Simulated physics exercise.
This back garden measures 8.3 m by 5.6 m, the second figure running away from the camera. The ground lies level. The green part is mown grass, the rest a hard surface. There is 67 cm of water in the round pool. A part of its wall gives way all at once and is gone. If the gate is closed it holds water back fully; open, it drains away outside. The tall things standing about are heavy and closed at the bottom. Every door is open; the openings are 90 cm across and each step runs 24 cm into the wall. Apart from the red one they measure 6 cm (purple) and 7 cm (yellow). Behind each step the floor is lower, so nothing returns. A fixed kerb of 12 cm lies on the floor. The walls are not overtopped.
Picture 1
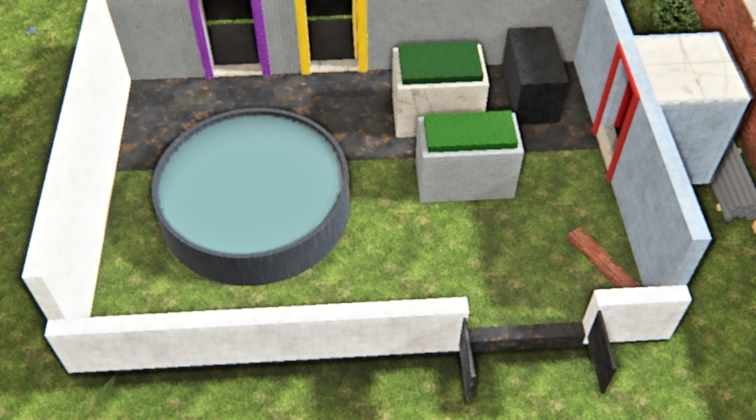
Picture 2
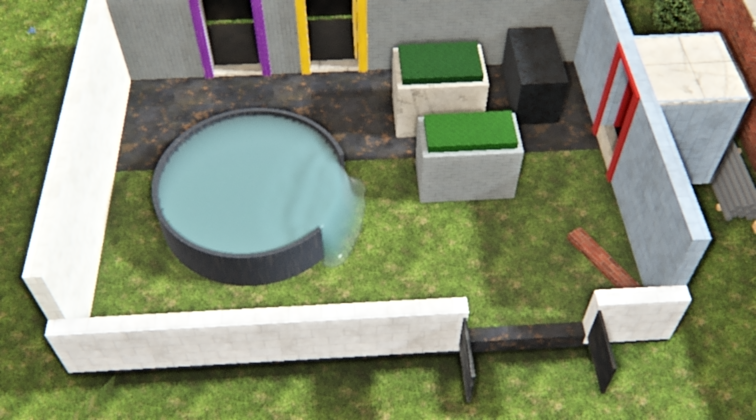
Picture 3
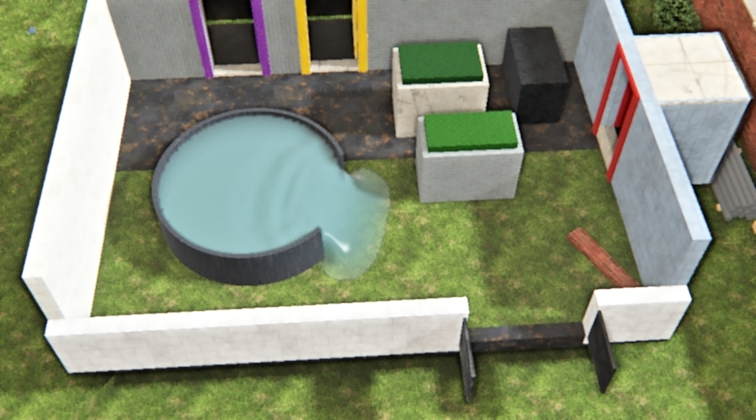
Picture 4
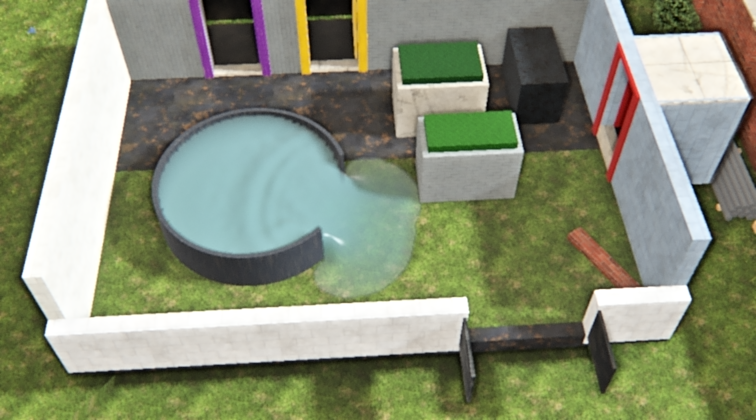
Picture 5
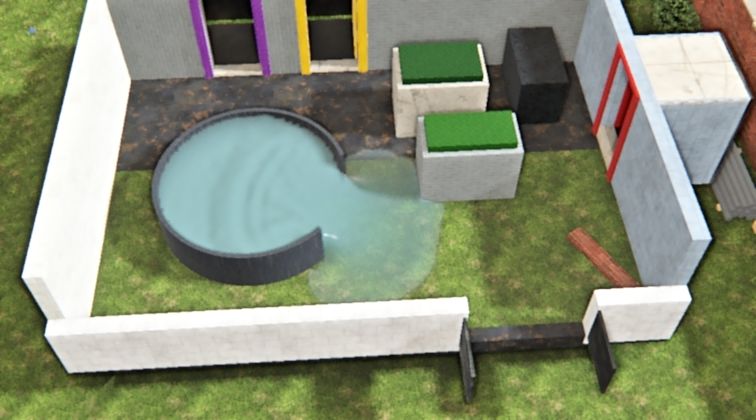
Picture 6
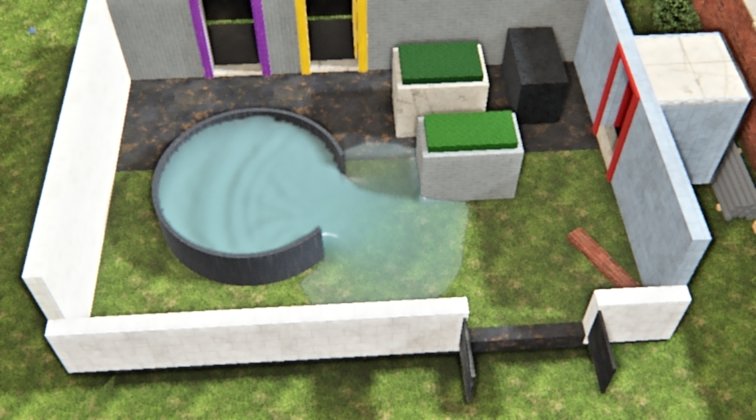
Water pouring through a sudden gap in the right side of a round pool and spreading across grass past a grass-topped block.
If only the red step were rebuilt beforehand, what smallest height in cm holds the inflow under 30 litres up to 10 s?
At least 10 cm or so.
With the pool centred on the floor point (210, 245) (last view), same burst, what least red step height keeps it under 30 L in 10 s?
Then roughly 11.0 cm.
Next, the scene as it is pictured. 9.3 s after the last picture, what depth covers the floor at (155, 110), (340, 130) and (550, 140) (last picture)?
Roughly 5, 8 and 11 cm, in turn.
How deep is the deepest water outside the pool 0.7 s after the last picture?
Roughly 40 cm.
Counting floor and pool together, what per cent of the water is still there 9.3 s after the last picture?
Roughly 76 in a hundred.
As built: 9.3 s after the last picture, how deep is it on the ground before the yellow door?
Roughly 6.0 cm deep.
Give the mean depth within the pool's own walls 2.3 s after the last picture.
About 33 cm.
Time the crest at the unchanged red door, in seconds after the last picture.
Around 6.0 s.
Then, 0.7 s after the last picture water covers 25 % of the floor, deepest (40 cm) near (418, 195); it has not reached the red door.
Then, 2.3 s after the last picture water covers 60 % of the floor, deepest (38 cm) near (653, 317); 5 cm at the red door, 0 litres in over its 25 cm step.
Then, 9.3 s after the last picture water covers 100 % of the floor, deepest (12 cm) near (595, 240); 11 cm at the red door, 0 litres in over its 25 cm step.
At the red door as built, the water peaked near 17 cm, 5.9 s after the last picture.
With a step of 8.5 cm, 53 litres would have come in within the 10 s; with 12 cm, 11 litres. So under 30 litres takes about 10 cm.
